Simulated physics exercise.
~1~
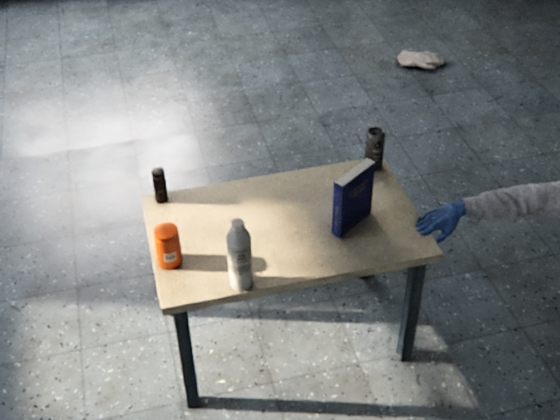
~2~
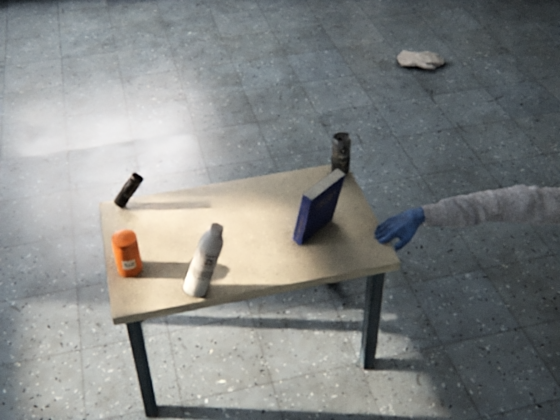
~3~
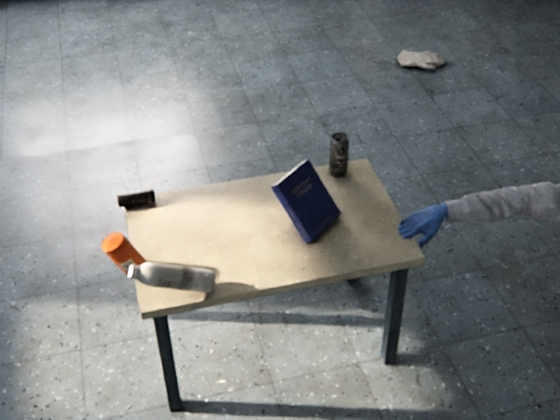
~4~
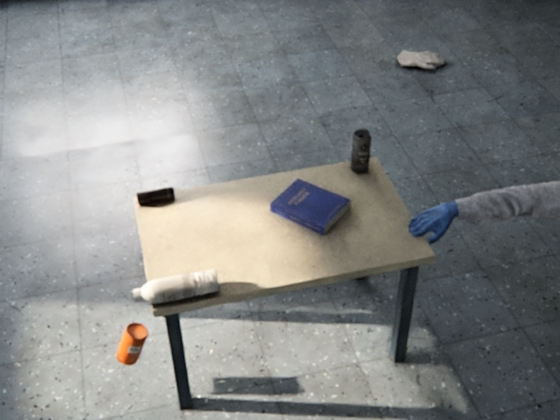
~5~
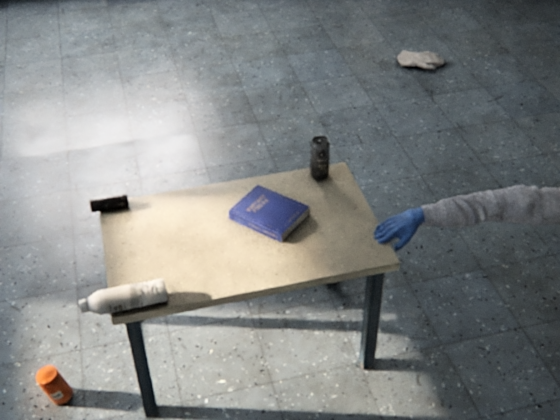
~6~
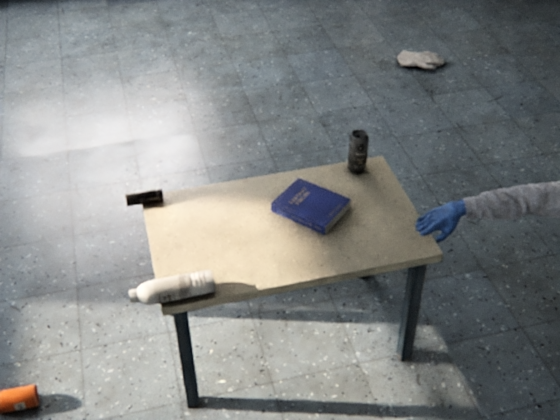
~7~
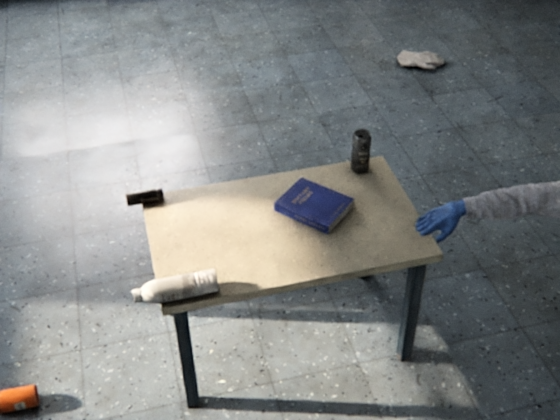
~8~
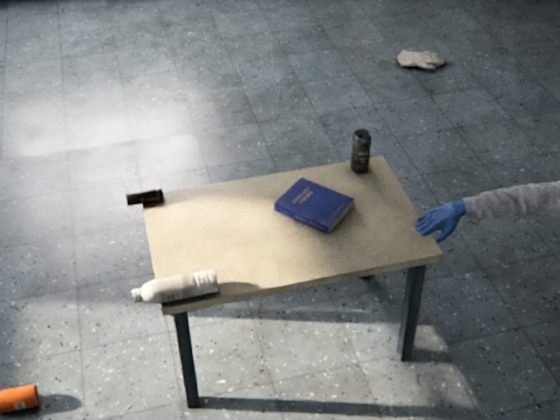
The clip opens on a small table with a black shaker, an orange jar, a white bottle, a blue book and a grey can standing on it, while a blue-gloved hand rests at its right edge. The hand shoves the table left, and the shaker, bottle and book begin to tip. As the table moves back right, the shaker and bottle fall and the jar tilts over the left edge. The jar drops to the floor as the book falls flat. The table jerks left and right once more, then stops, with the can upright, the shaker, bottle and book lying on top, and the jar on its side on the floor.
